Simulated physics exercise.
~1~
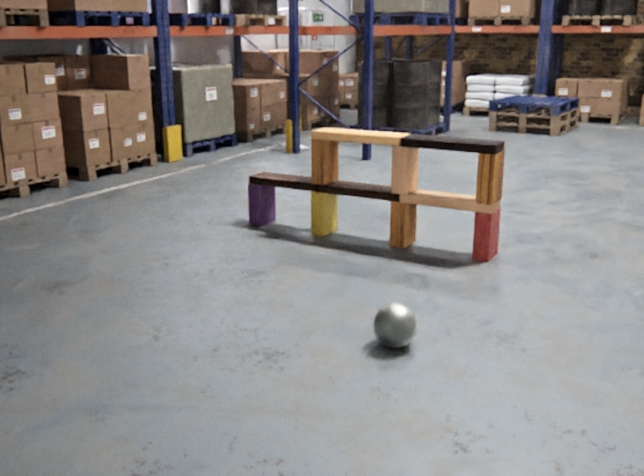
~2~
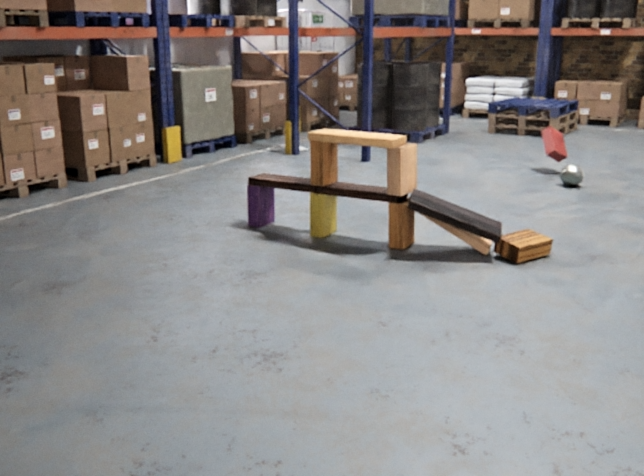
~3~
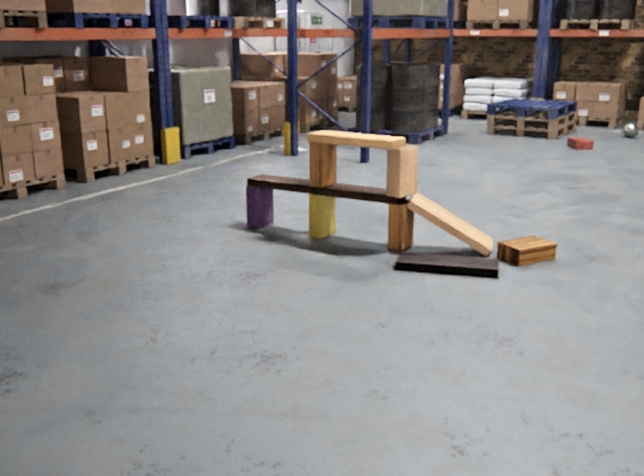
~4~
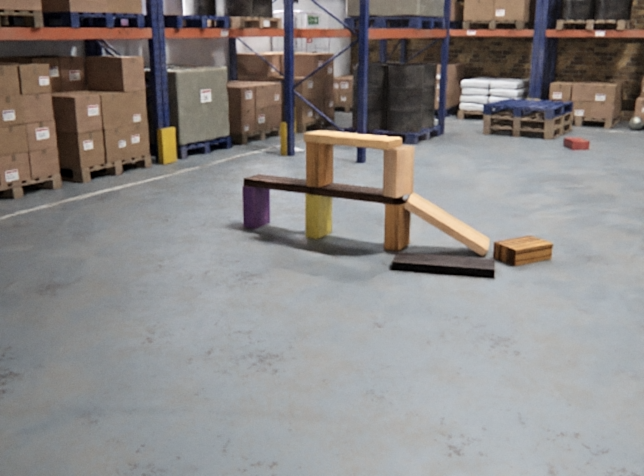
On a warehouse floor, a two-storey structure of loose wooden posts and planks stands with a silvery ball in front of it. The ball travels to the right and away, and the red post at the right end is knocked out, flying off toward the back. The right side gives way, with a dark plank and a pale plank slanting down beside a fallen wooden block. The dark plank then drops flat on the floor, while the pale one stays leaning. The ball rolls out of view at the right, the red post lies on its side, and the purple and yellow posts still stand.
